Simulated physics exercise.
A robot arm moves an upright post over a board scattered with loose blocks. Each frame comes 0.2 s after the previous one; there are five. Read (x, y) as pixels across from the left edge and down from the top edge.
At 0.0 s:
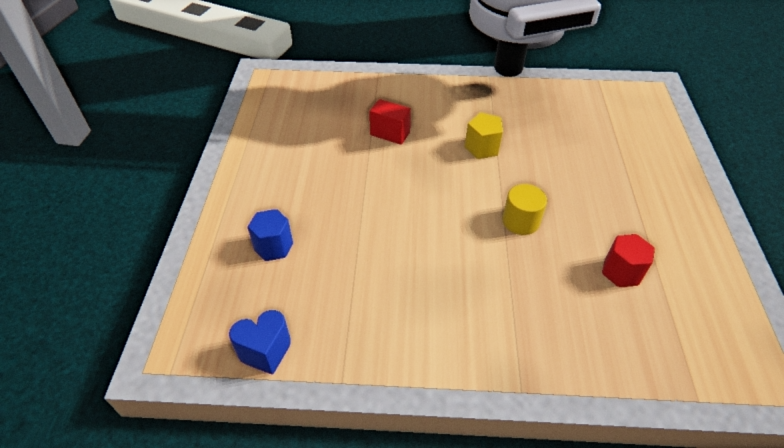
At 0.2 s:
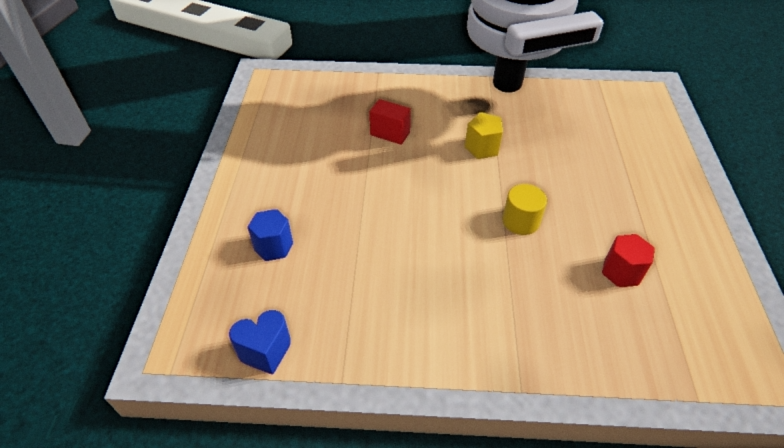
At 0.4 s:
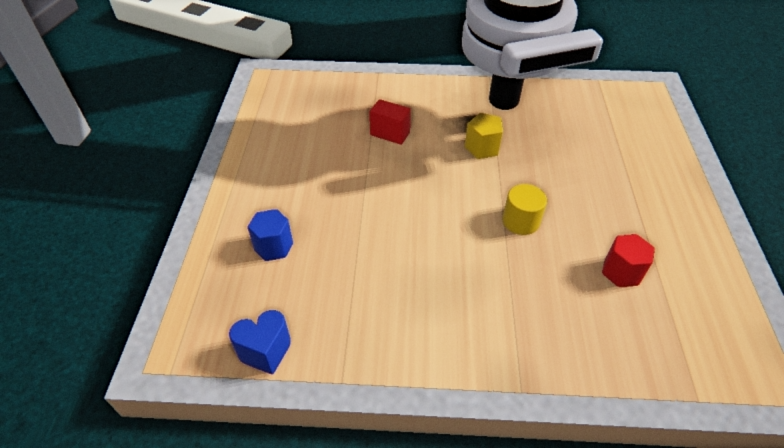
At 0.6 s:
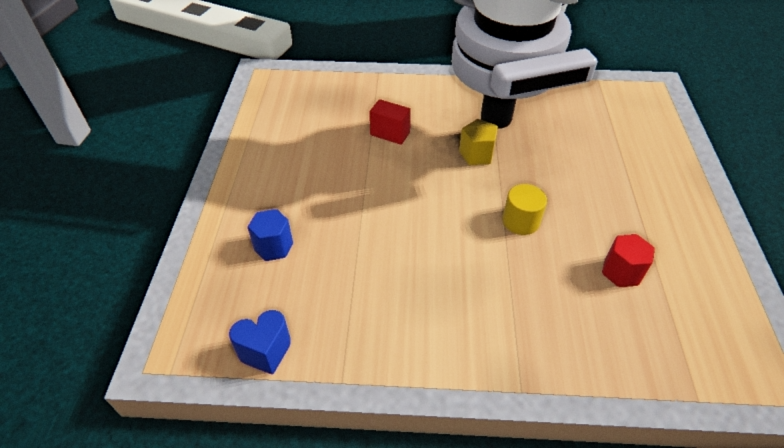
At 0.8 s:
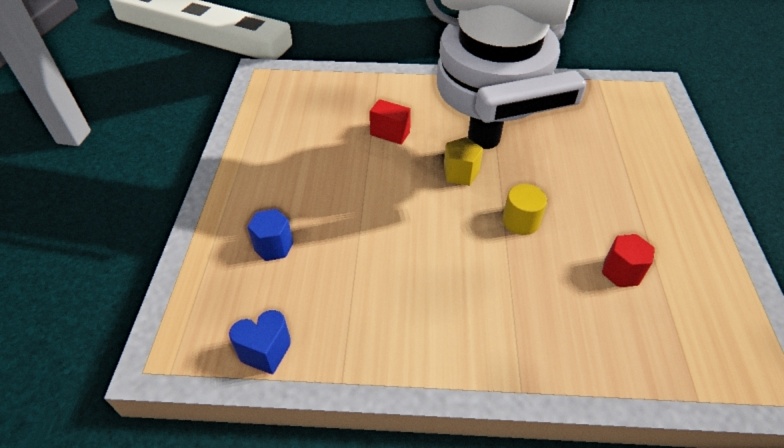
A pale wooden board with a grey border lies on a dark green surface, seen from above at an angle by a still camera. A red block and a yellow one sit toward the back, a yellow cylinder and another red block to the right, and two blue blocks, one heart-shaped, at left. The grey-and-white robot arm moves its black post forward and slightly left, then pushes the rear yellow block the same way.
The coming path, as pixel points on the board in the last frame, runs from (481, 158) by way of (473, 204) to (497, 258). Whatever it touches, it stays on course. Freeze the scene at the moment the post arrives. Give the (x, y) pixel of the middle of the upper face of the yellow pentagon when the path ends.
I predict (442, 174).
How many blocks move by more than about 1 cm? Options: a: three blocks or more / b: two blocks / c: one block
I'll go with c - one block.
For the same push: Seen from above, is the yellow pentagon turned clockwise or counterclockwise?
Seen from above, clockwise.
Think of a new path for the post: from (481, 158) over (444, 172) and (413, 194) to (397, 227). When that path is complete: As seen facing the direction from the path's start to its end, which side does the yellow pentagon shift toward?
Side: Left.
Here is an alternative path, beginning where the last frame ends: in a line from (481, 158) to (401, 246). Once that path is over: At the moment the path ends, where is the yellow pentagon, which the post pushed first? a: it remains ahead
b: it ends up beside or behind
I choose a.
On the path given first. One third of the way, post at (478, 171); yellow pentagon at (446, 171), turned 40° clockwise.
Two thirds of the way, post at (482, 205); yellow pentagon at (442, 174), turned 50° clockwise.
At the end, post at (501, 242); yellow pentagon at (442, 174), turned 50° clockwise; yellow disc not moved.
